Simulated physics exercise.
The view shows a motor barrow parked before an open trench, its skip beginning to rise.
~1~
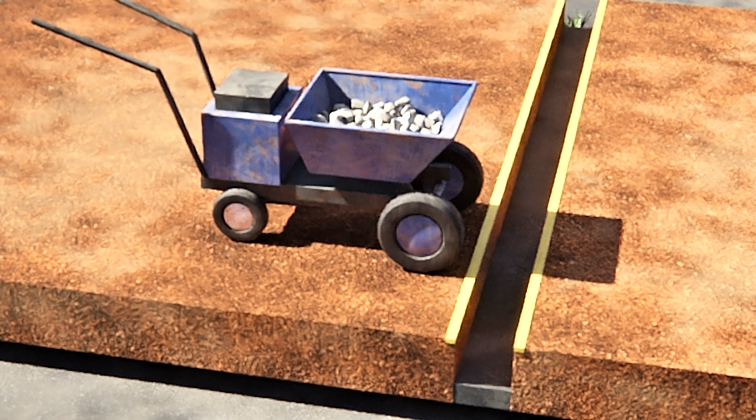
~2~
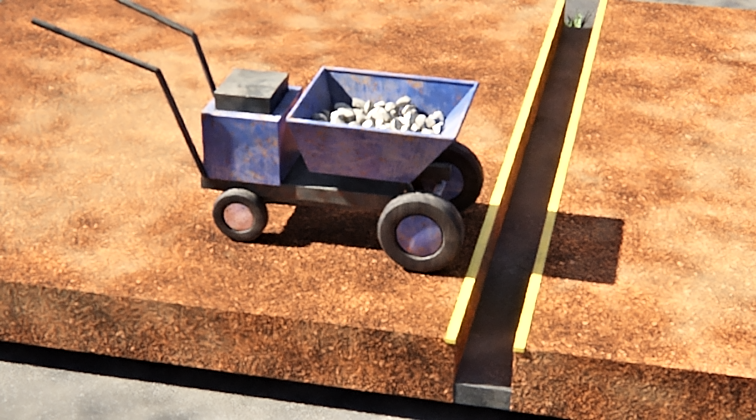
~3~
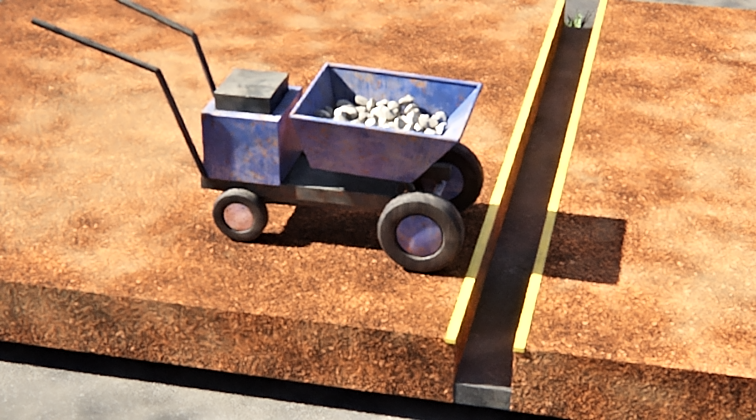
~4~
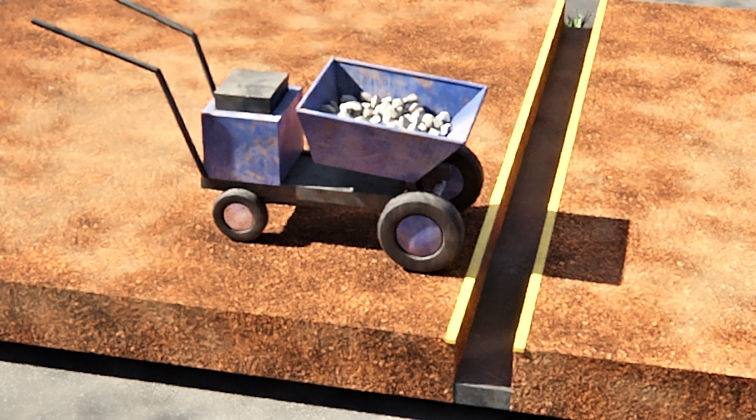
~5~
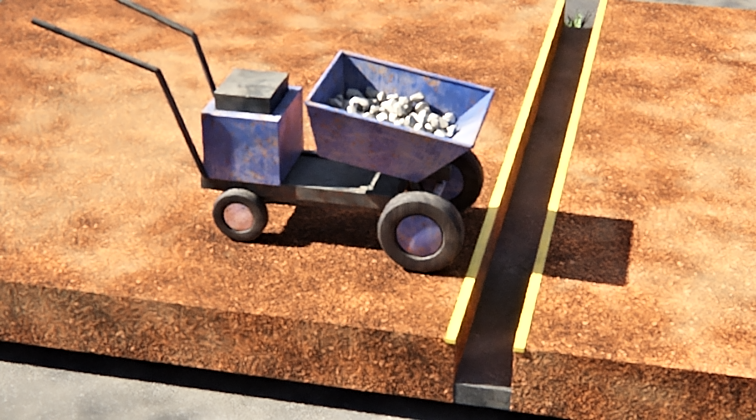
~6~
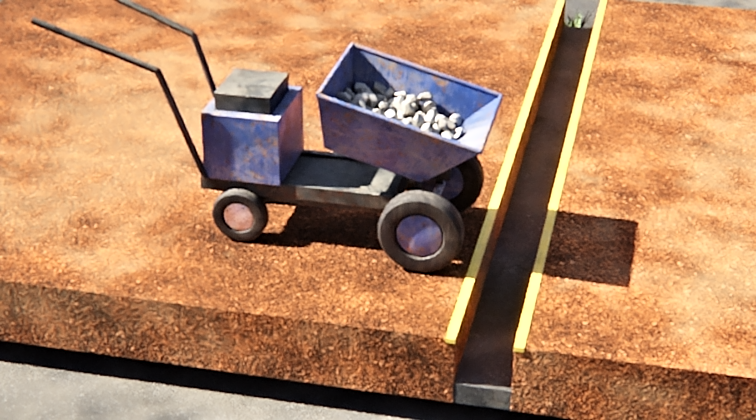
On reddish-brown ground beside a narrow, yellow-edged trench, a small blue motor barrow stands still with a skip full of pale broken stones. The skip shifts slightly right, then its left end lifts gradually away from the chassis until it slopes clearly down toward the trench, the stones still inside.
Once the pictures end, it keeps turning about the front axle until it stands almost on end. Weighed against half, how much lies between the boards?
Below half.
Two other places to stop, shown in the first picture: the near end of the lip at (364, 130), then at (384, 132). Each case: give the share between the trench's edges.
First spot: Roughly 90 percent; second spot: Roughly 100 percent.
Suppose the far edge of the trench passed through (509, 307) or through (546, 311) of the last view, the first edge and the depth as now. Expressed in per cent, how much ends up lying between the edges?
First one: 0 per cent; second one: 40 per cent.
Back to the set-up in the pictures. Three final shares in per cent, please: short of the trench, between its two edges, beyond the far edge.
Short 0, between 15, beyond 85 per cent.
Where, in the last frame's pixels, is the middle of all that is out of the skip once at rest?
Last view, resting centre - approx. (576, 250).
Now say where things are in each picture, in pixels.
Lip of the skip at (453, 139), level; top of the load at (368, 130), broken stones; first edge of the trench at (463, 301); far edge at (529, 309), the trench under half as wide as the skip, and about as deep as wide, in the first picture.
Lip of the skip at (454, 139), level; top of the load at (369, 130), in the second picture.
Lip of the skip at (458, 141), tipped barely; top of the load at (372, 128), in the third picture.
Lip of the skip at (464, 143), tipped a little; top of the load at (362, 123), in the fourth picture.
Lip of the skip at (471, 147), tipped a little; top of the load at (359, 115), in the fifth picture.
Lip of the skip at (480, 152), tipped clearly; top of the load at (366, 110); first edge of the trench at (463, 301); far edge at (529, 309), in the sixth picture.
Soon after the last picture, skip tipped steeply; all in the skip.
A little later, skip tipped right over; nearly all in the skip; a small part beyond it; a stray few falling.
Later still, skip tipped right over; a small part in the skip; a stray few in or heaped over the trench; most beyond it.
By the end, skip tipped right over; a stray few in the skip; a small part in or heaped over the trench; most beyond it.
